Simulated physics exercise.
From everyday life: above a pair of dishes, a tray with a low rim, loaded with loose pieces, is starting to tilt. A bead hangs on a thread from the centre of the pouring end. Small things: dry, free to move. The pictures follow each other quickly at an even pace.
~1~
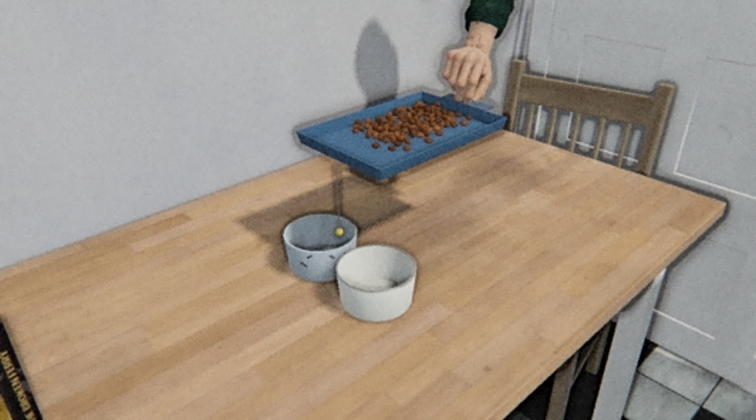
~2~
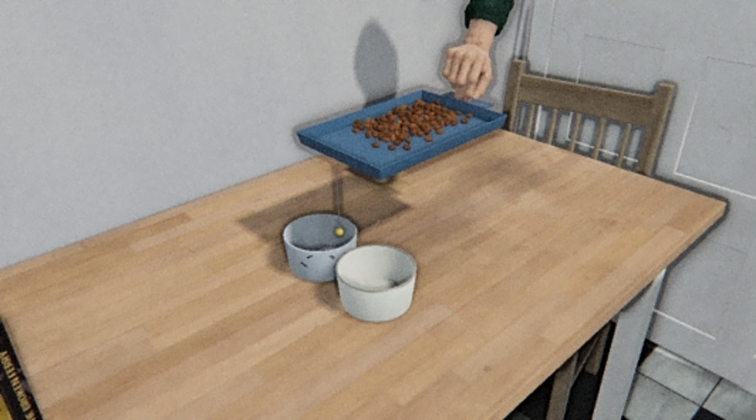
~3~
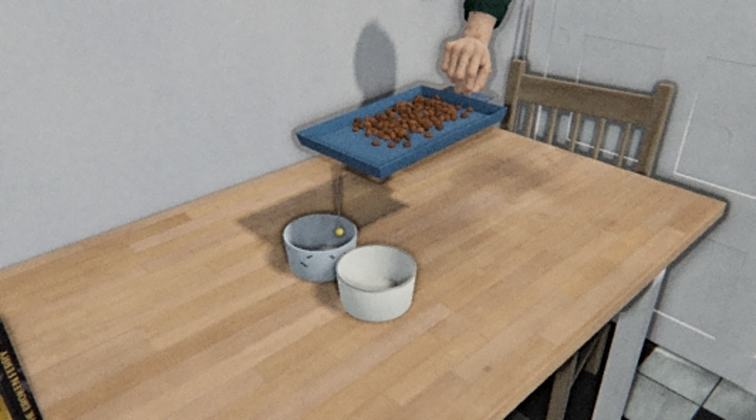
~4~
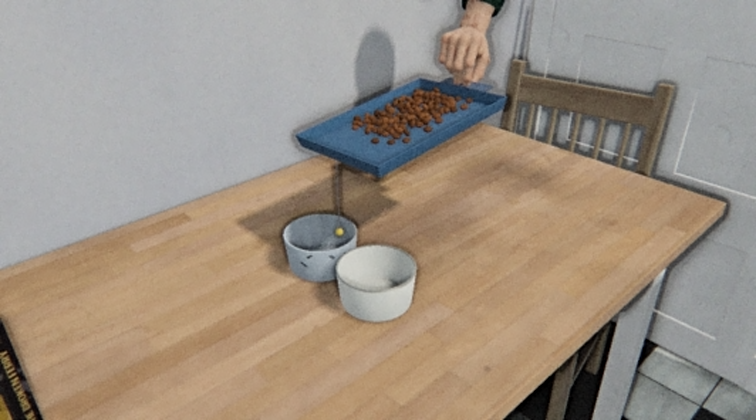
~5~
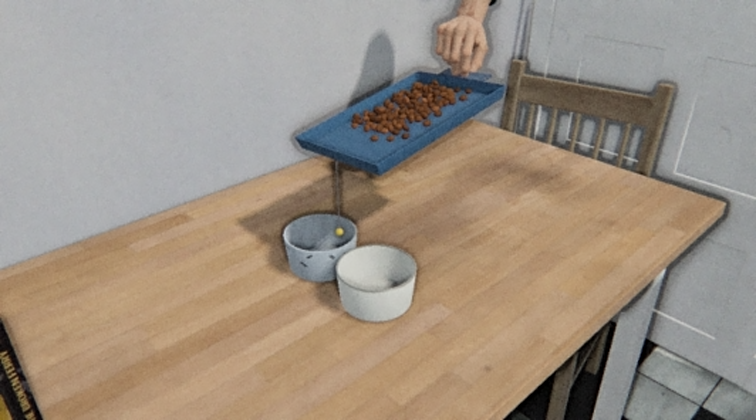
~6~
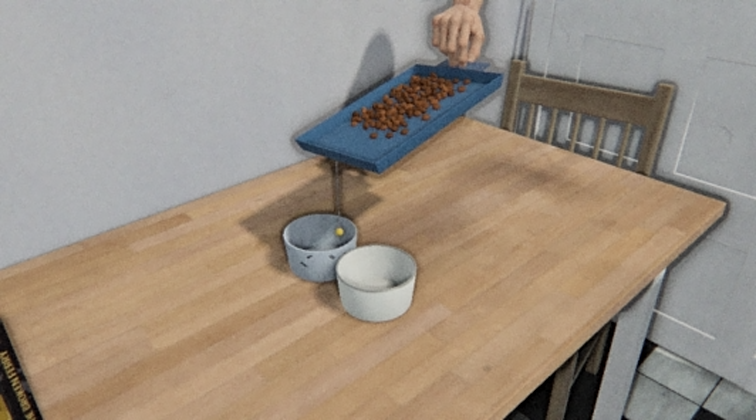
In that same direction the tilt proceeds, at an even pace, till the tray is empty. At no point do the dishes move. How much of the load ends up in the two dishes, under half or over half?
Mostly kept.
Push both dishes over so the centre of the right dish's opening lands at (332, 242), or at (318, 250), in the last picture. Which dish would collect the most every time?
First try, the dish to the left; second try, the dish to the left.
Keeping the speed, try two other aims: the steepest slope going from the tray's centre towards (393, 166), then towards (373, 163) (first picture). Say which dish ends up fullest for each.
So, first the right-side one, then the right-side one.
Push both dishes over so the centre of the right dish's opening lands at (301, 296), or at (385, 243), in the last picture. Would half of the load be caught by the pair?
In the first position a minority, in the second a minority.
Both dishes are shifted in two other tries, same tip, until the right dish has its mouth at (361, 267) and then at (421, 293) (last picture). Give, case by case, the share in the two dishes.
The first try yields 90% and the second yields 0%.
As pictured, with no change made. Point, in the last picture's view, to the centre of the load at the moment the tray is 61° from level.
The load's middle is around (322, 139).
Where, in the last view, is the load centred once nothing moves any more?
Centre at rest: Close to (305, 254).
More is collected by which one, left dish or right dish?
In the end, the left-side dish gets more.
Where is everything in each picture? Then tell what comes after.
Corners of the pouring end at (301, 131) and (381, 167), level; middle of the load at (412, 122), bits of dog kibble; left dish at (292, 259); right dish at (347, 297); bead on its thread at (339, 232), in the first picture.
Corners of the pouring end at (301, 131) and (381, 167), level; middle of the load at (412, 121), in the second picture.
Corners of the pouring end at (300, 133) and (380, 166), tipped barely, lowest at the left corner; middle of the load at (411, 117), in the third picture.
Corners of the pouring end at (300, 134) and (379, 164), tipped a little, lowest at the left corner; middle of the load at (411, 112), in the fourth picture.
Corners of the pouring end at (299, 136) and (377, 162), tipped a little, lowest at the left corner; middle of the load at (410, 106), in the fifth picture.
Corners of the pouring end at (299, 138) and (376, 161), tipped clearly, lowest at the left corner; middle of the load at (408, 101); left dish at (292, 259); right dish at (347, 297), in the sixth picture.
Soon, tray tipped steeply; nearly all on the tray; a stray few outside both; a small part in the air.
A while on, tray tipped past a quarter turn; about a quarter on the tray; about a third in the left dish; about a quarter outside both; about a quarter in the air.
Towards the end, tray tipped past a quarter turn; about two thirds in the left dish; about a third outside both.
Finally, tray tipped past a quarter turn; none in the right dish; about two thirds in the left dish; about a third outside both.
